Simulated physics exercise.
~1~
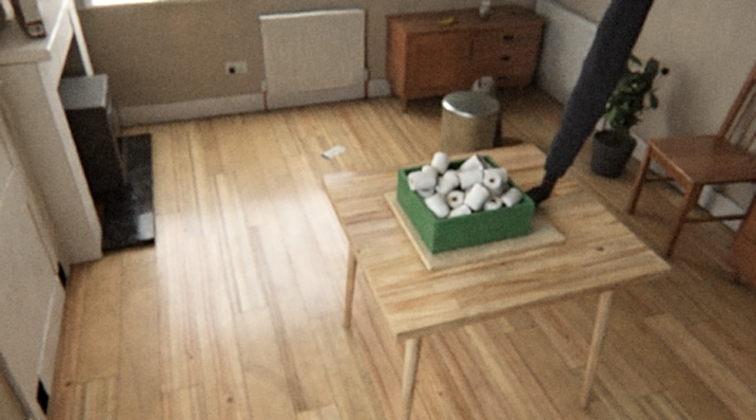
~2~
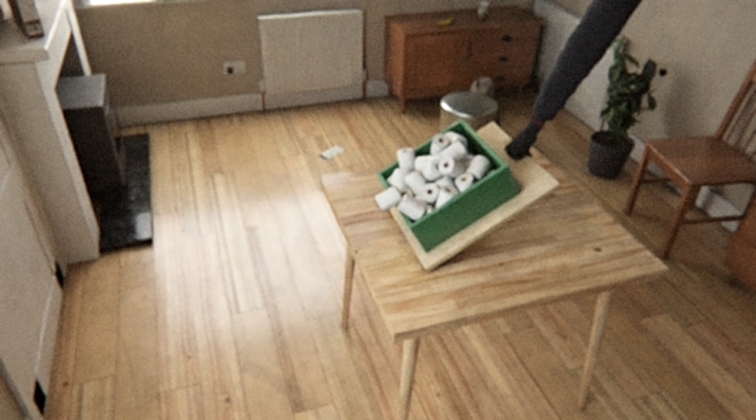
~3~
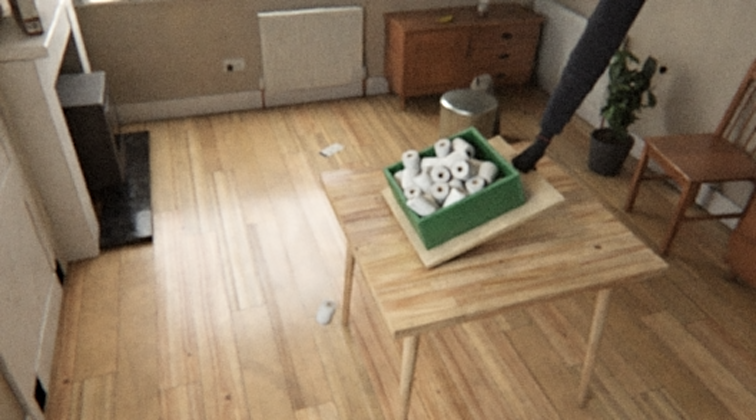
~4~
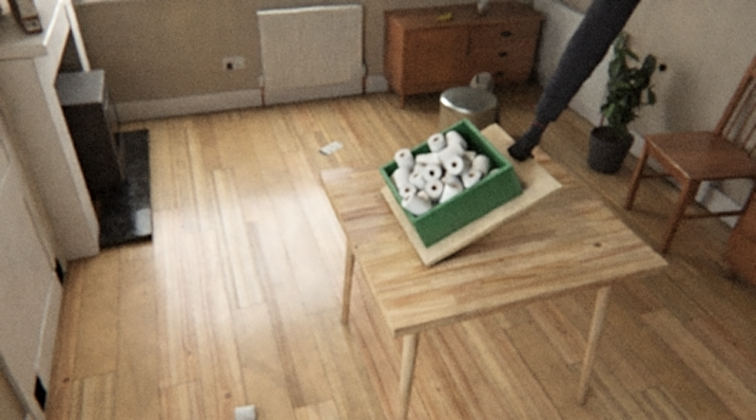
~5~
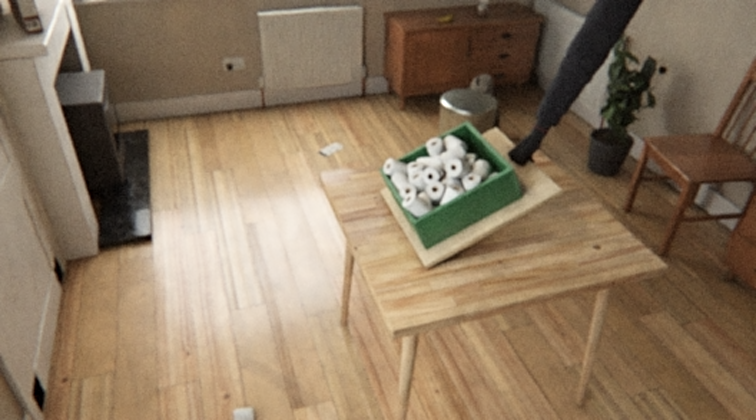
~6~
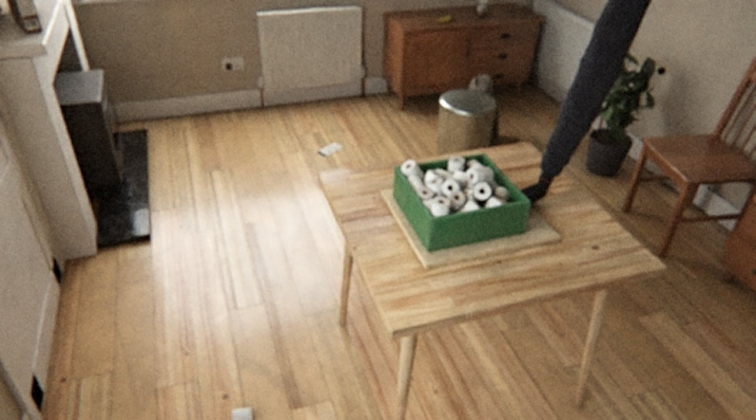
A green box of white rolls is tilted by an arm, drops one, and settles flat.
